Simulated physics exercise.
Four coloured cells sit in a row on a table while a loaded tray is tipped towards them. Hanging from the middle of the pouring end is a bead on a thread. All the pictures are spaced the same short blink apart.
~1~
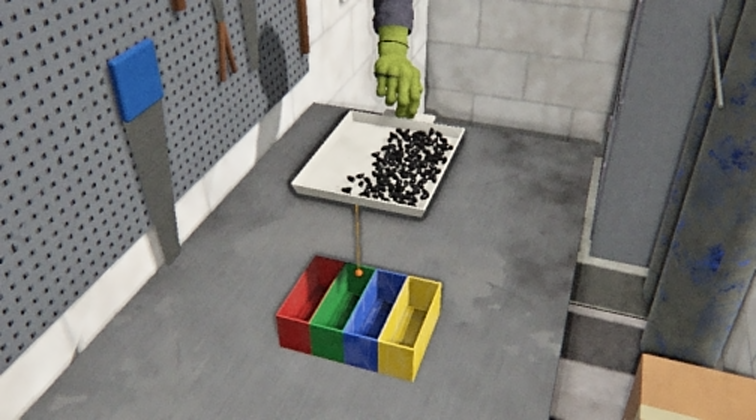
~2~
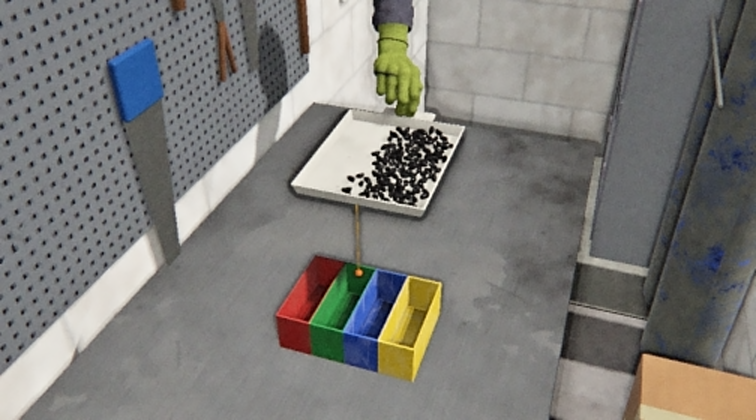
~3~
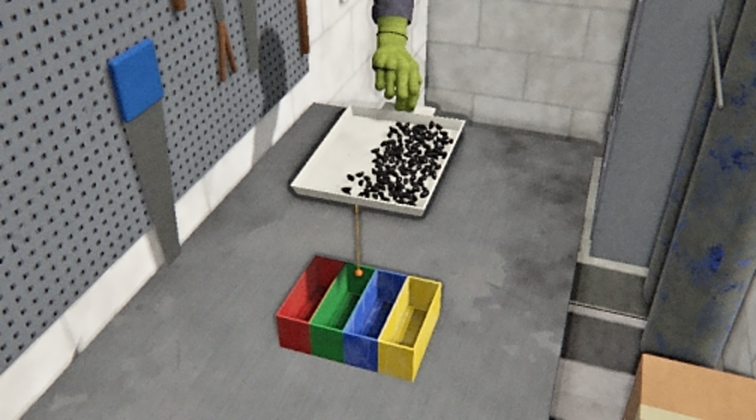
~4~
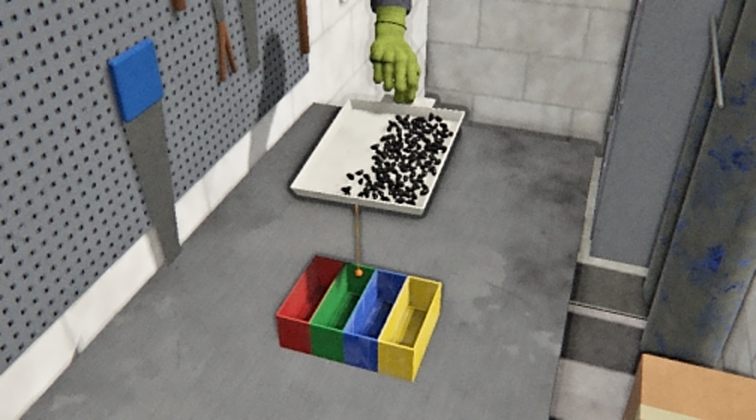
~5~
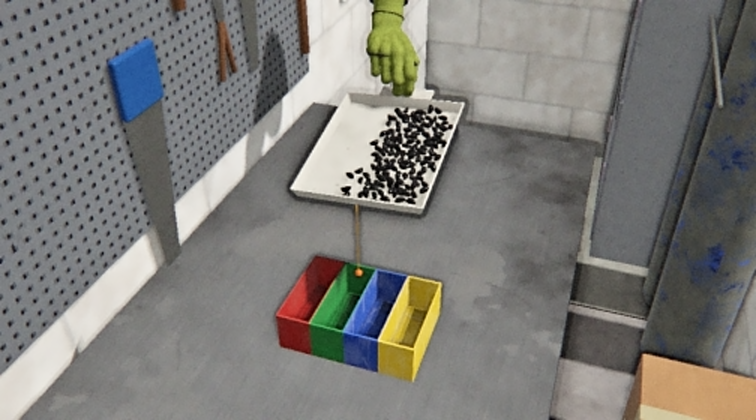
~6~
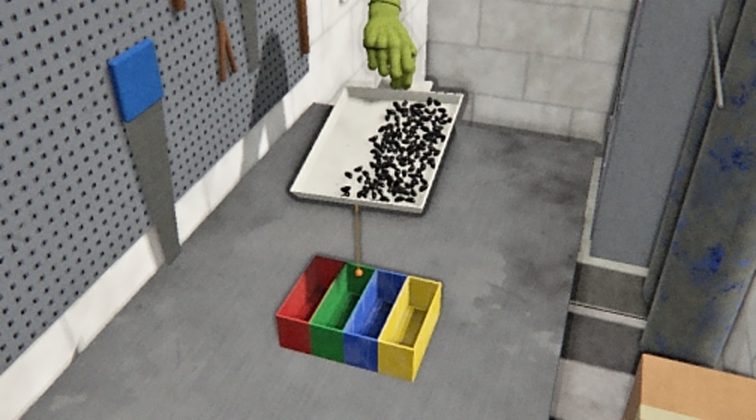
A white tray of black beans slowly tilting as a green-gloved hand raises its far edge above four coloured cells.
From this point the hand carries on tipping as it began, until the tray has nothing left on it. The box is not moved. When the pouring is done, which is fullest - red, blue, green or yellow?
Fullest: The red cell.
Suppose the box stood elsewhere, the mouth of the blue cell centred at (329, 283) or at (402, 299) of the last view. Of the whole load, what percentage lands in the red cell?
The first position comes out at 10 per cent, the other at 30 per cent.
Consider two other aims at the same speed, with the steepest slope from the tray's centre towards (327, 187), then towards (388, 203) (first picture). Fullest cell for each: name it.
First try: The red one. Second try: Yellow.
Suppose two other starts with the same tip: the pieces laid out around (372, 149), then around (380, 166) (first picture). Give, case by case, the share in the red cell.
Shares in turn: 40 % and 30 %.
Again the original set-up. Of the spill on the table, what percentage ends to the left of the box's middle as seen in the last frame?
Around 100 per cent, give or take.
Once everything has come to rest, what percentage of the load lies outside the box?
I'd put it at about 30 percent.
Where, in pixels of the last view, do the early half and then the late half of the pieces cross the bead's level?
First close to (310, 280), next close to (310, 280).
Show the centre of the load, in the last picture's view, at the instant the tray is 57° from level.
Look close to (351, 176) in the last picture.
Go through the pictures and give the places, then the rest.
In the first frame, corners of the pouring end (297, 182) and (421, 206), level; middle of the load (404, 166), black beans; bead on its thread (359, 273); red cell (294, 332); green cell (327, 340); blue cell (361, 349); yellow cell (396, 358).
In the second frame, corners of the pouring end (296, 183) and (421, 206), level; middle of the load (403, 165).
In the third frame, corners of the pouring end (296, 184) and (421, 206), tipped barely, lowest at the left corner; middle of the load (403, 162).
In the fourth frame, corners of the pouring end (296, 185) and (420, 205), tipped a little, lowest at the left corner; middle of the load (403, 158).
In the fifth frame, corners of the pouring end (295, 187) and (420, 205), tipped a little, lowest at the left corner; middle of the load (402, 154).
In the sixth frame, corners of the pouring end (295, 188) and (419, 204), tipped clearly, lowest at the left corner; middle of the load (402, 150); red cell (294, 332); green cell (327, 340); blue cell (361, 349); yellow cell (396, 358).
Just after the last frame, tray tipped steeply; almost all on the tray; just a few falling or outside the box.
A moment on, tray tipped right over; roughly a third on the tray; about a tenth in the red cell; about a tenth in the green cell; just a few in the blue cell; roughly half falling or outside the box.
Further on, tray tipped past a quarter turn; roughly a third in the red cell; roughly a quarter in the green cell; about a tenth in the blue cell; roughly a third falling or outside the box.
When it is over, tray tipped past a quarter turn; roughly a third in the red cell; roughly a quarter in the green cell; about a tenth in the blue cell; not one in the yellow cell; roughly a third outside the box.
